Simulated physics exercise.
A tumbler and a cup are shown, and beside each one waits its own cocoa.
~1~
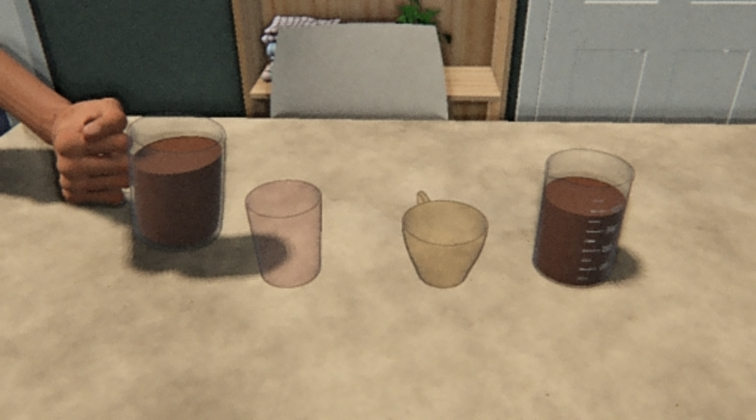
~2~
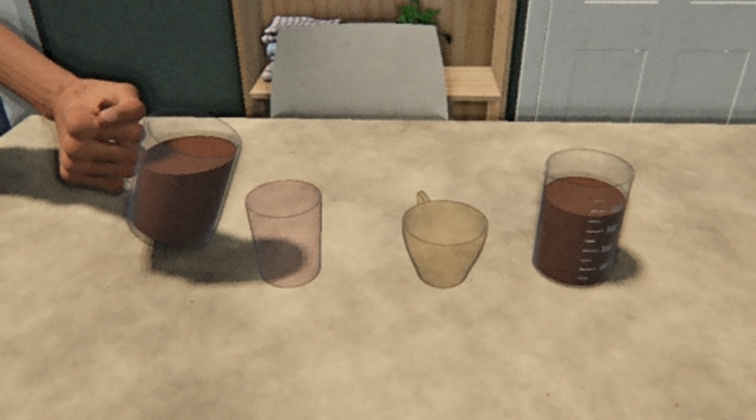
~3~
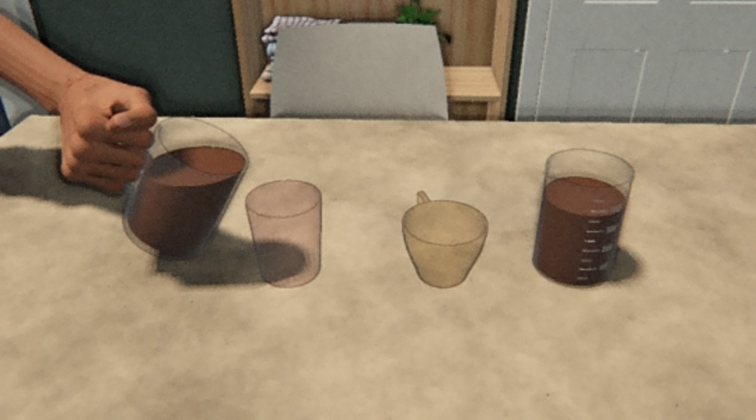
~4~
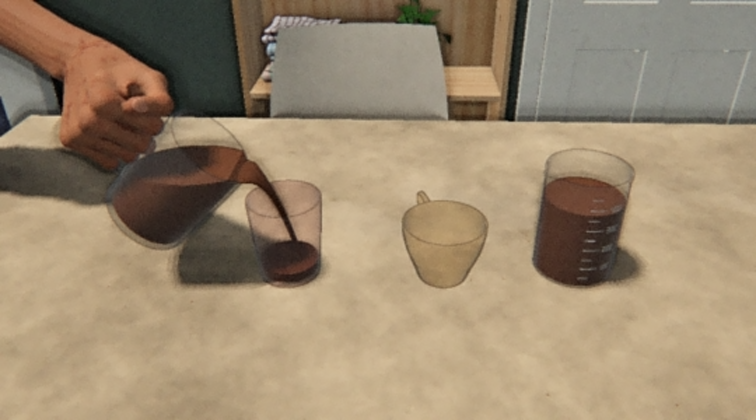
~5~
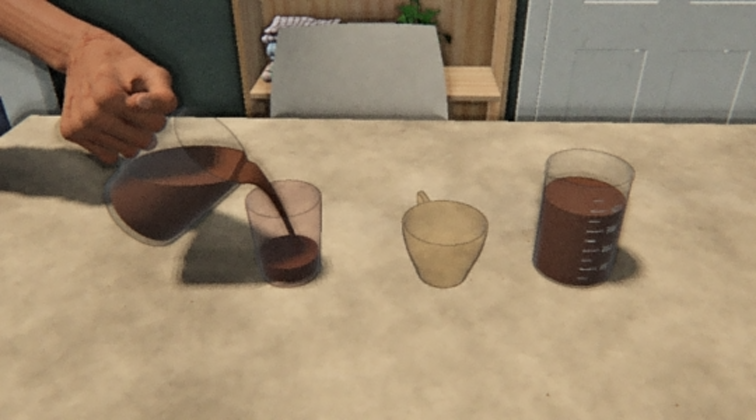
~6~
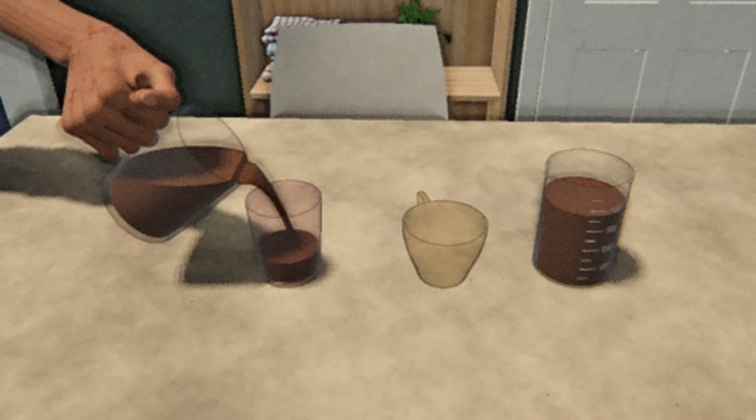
A hand at the left tilts a clear glass container of dark brown liquid to the right, toward an empty pinkish tumbler on a table. The liquid then streams over the lip into the tumbler, its level slowly rising, while a yellowish cup and a marked beaker of brown liquid stay still.
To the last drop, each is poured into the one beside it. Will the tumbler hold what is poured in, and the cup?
The tumbler does not hold it; the cup does not hold it.
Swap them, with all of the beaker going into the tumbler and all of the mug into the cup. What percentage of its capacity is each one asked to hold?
140 % then 200 %.
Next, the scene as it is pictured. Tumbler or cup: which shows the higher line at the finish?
It finishes higher in the left one.
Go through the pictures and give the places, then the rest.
In the first frame, the mug is on its way; mug (178, 179) about three quarters full; beaker (580, 217) about three quarters full; tumbler (287, 232) empty; cup (444, 246) empty.
In the second frame, the cocoa nears the lip; mug (183, 178) tipped 20° with all of its load; tumbler (287, 232) empty.
In the third frame, the cocoa nears the lip; mug (185, 187) tipped 30° with all of its load; tumbler (287, 232) empty.
In the fourth frame, pouring; mug (180, 180) tipped 45° with nearly all of its load; tumbler nearly empty, surface at (290, 257).
In the fifth frame, pouring; mug (179, 177) tipped 50° with nearly all of its load; cup (444, 246) empty.
In the sixth frame, pouring; mug (179, 174) tipped 50° with nearly all of its load; beaker about three quarters full, surface at (584, 197); tumbler about a quarter full, surface at (289, 246); cup (444, 246) empty.
A moment on, the tumbler is nearly full.
Further on, the tumbler is full to the brim and overflowed.
When it is over, the tumbler is full to the brim and overflowed; the cup is full to the brim and overflowed.
